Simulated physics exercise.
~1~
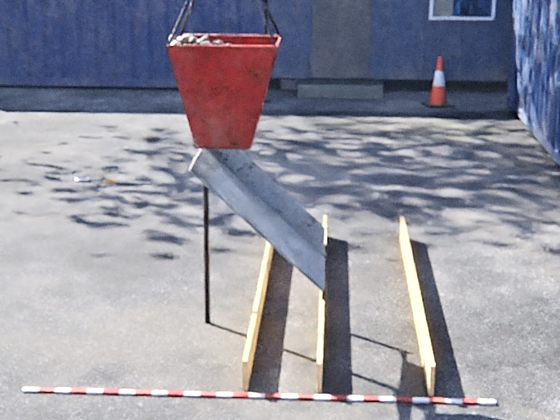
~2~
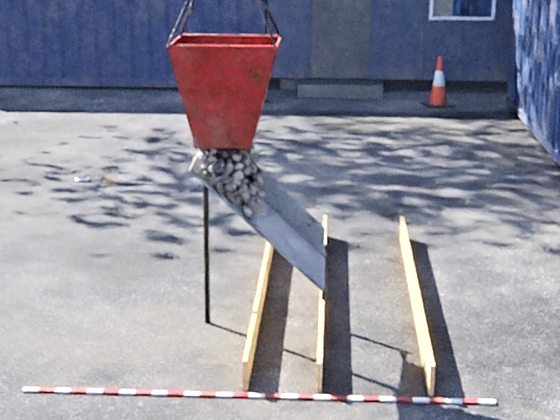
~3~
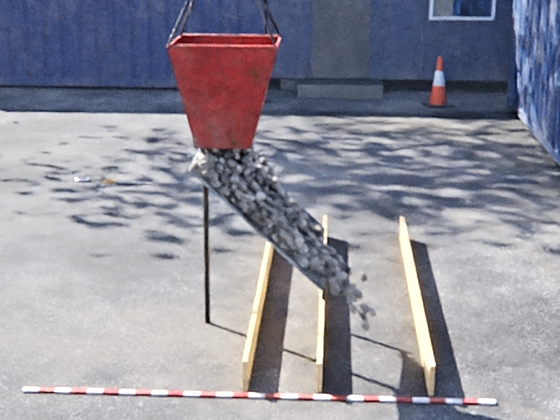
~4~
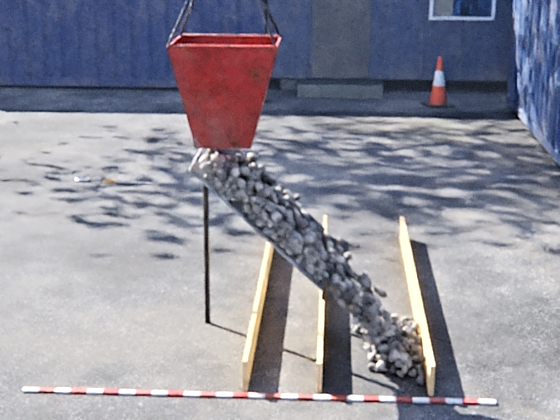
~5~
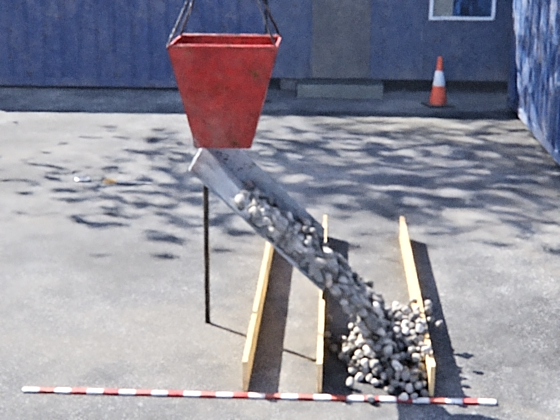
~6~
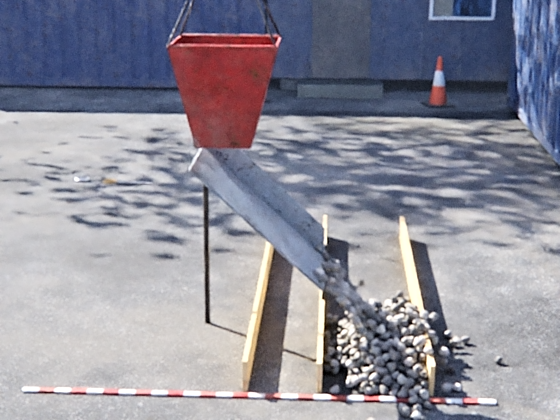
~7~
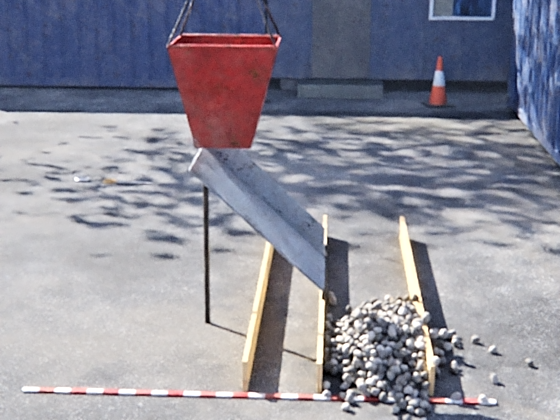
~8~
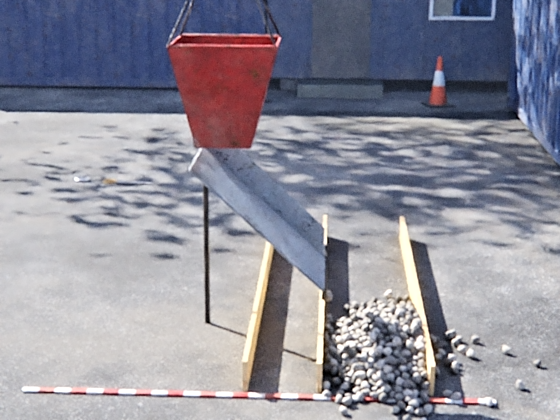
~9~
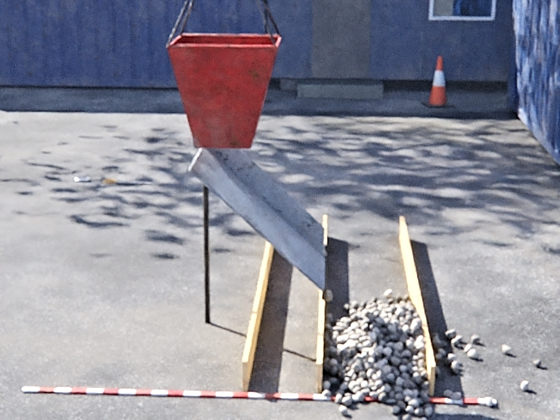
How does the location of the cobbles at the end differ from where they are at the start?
At the start the cobbles are up in the hanging red skip. At the end they lie on the ground at the lower right, mostly heaped in the right bay, with a few beyond the right plank.
